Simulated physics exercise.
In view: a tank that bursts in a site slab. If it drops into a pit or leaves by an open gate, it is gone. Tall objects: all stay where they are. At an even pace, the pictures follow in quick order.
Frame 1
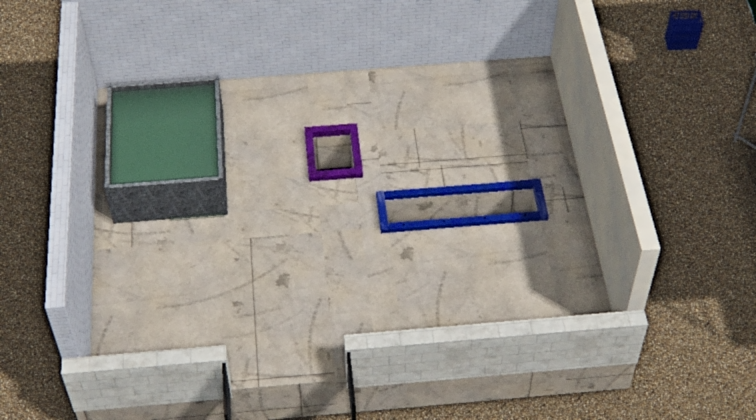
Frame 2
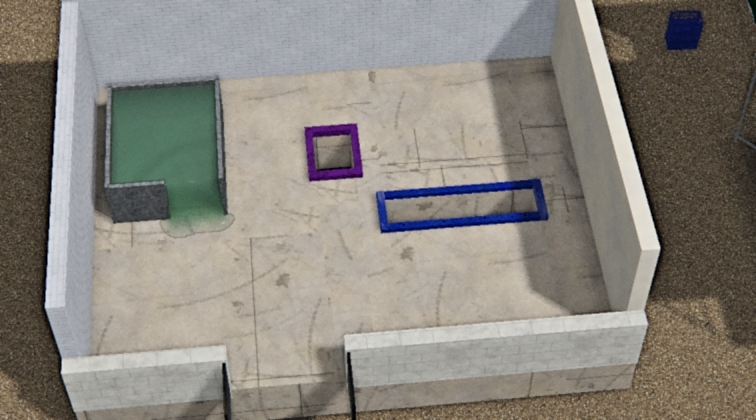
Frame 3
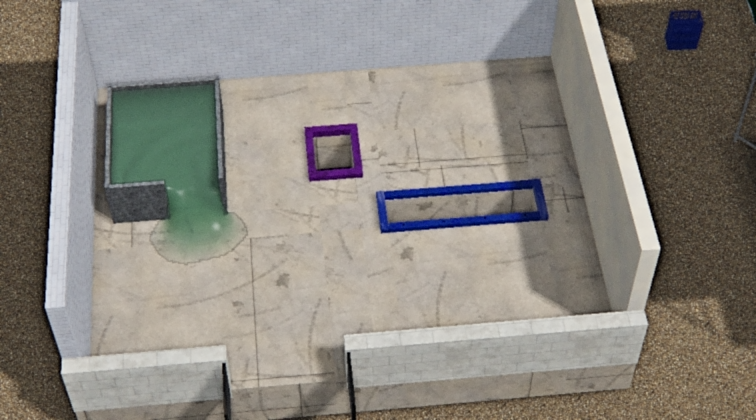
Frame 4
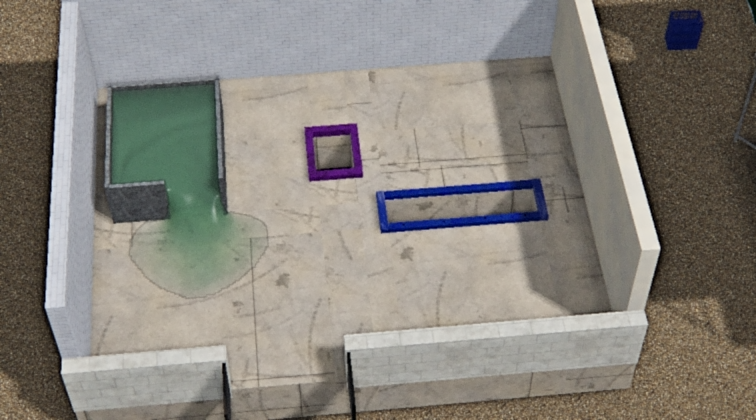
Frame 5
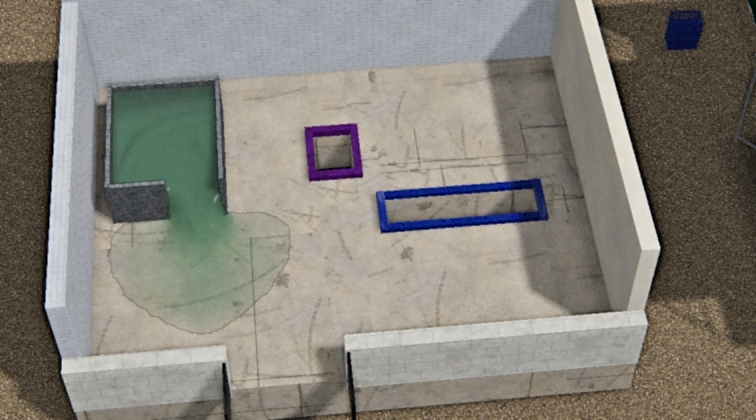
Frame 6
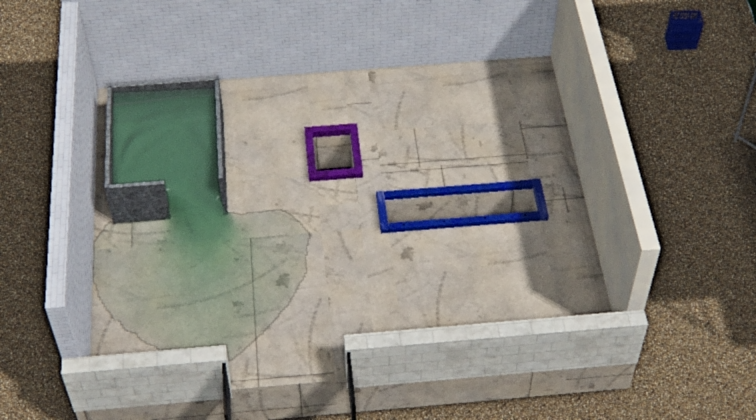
Green water poured out through a gap in the front of a gray tank and spread across the pale floor in a widening puddle, while the purple and blue frameworks nearby stayed still.
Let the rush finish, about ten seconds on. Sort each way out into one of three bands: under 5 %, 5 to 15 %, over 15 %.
Sorted: Gate - over 15 %; purple pit - under 5 %; blue pit - under 5 %.
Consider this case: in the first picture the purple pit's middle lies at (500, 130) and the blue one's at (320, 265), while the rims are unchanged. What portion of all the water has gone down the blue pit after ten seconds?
Roughly 12 per cent ends up in the blue pit.
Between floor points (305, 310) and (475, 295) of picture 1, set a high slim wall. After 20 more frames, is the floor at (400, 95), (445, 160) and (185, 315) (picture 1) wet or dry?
In that order, I'd expect them to be kept clear of the flood, kept clear of the flood and reached by the flood.
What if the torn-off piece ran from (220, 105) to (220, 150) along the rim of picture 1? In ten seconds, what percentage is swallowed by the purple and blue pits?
The purple pit gets 25 per cent and the blue pit 4 per cent.
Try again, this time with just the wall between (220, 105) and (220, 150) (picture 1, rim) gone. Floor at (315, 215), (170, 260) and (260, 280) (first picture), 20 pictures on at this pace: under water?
Spot by spot: Soaked through, then unaffected, then unaffected.
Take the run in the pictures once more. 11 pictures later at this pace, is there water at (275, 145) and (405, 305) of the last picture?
One after the other: Left dry, waterlogged.
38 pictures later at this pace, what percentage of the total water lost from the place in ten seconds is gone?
It would be around 70 %.
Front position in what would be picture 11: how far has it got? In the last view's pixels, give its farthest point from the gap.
The farthest wet spot is near (362, 363).
A moment on, water covers 25 % of the floor; the gate 2 %, the purple pit 0 %, the blue pit 0 %.
Next, water covers 35 % of the floor; the gate 9 %, the purple pit 0 %, the blue pit 0 %.
Then, water covers 40 % of the floor; the gate 18 %, the purple pit 0 %, the blue pit 0 %.
Later, water covers 55 % of the floor; the gate 28 %, the purple pit 0 %, the blue pit 0 %.
In the end, water covers 70 % of the floor; the gate 40 %, the purple pit 0 %, the blue pit 0 %.
